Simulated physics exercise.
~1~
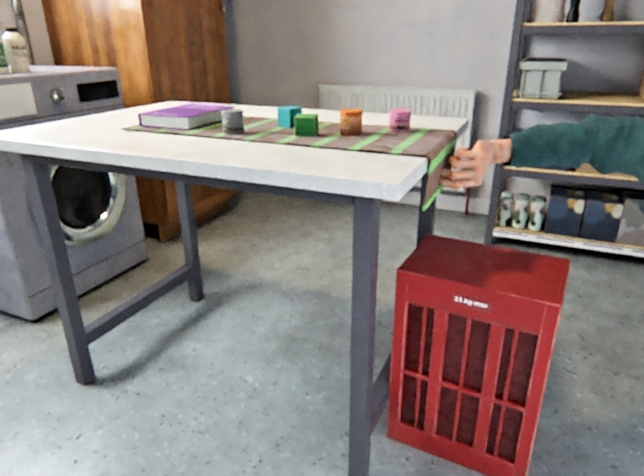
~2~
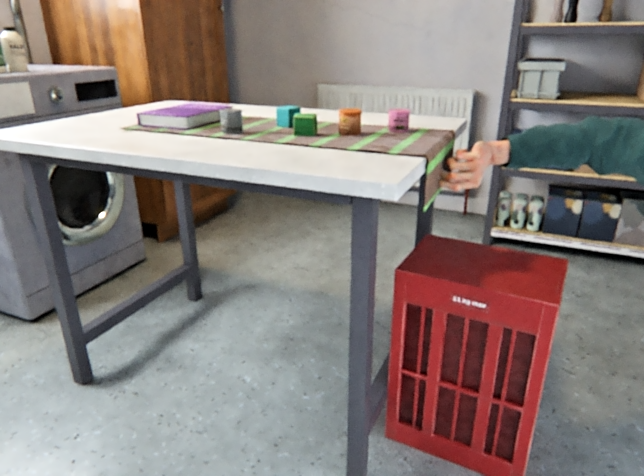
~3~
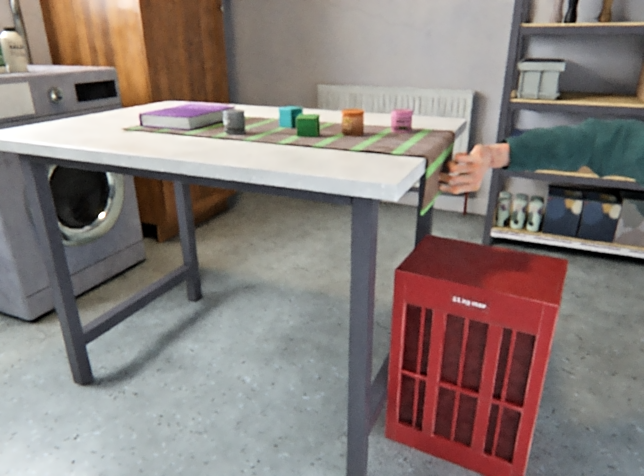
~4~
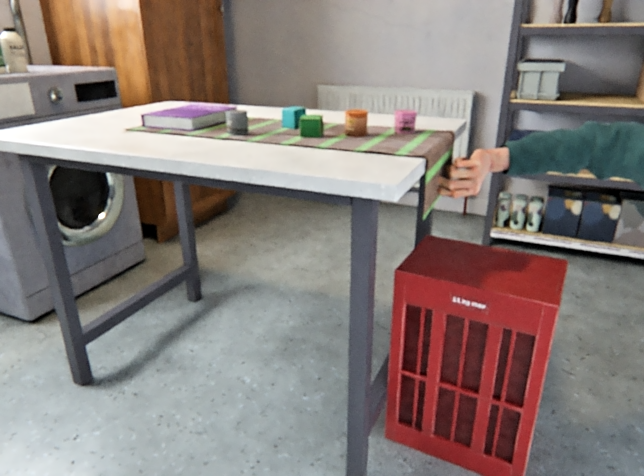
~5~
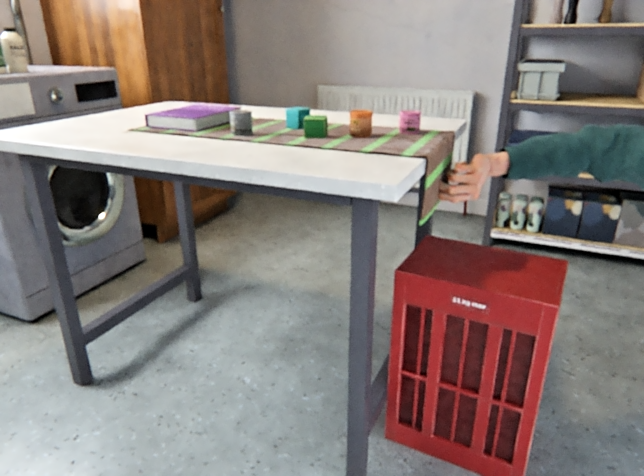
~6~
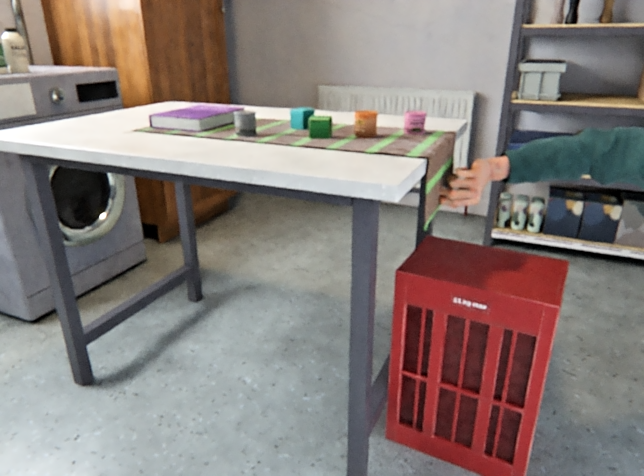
The clip opens on a white table with a purple book and five small coloured objects on a brown, green-striped cloth, its end held by a hand above a red crate. The hand draws the cloth slightly downward, and the book and objects shift a little to the right with it.
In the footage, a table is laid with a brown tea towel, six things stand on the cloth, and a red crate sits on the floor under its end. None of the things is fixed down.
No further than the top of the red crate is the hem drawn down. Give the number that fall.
The tally of things that come off will be one.
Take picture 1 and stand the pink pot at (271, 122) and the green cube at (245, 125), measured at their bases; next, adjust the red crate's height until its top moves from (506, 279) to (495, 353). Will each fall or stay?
Pink pot stays, green cube stays.
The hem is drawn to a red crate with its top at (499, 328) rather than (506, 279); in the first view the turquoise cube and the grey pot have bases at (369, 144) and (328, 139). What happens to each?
As for the turquoise cube, it leaves the top; as for the grey pot, it leaves the top.
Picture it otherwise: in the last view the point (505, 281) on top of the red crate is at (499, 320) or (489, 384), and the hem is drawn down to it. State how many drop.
It comes to 2 and 4 over the edge.
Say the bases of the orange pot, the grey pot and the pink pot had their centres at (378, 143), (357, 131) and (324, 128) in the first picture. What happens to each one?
Here's the result: The orange pot leaves the top, the grey pot remains in place and the pink pot remains in place.
A little later, hem on the crate; pink pot gone.
When it is over, hem on the crate; pink pot gone. The answer is one.
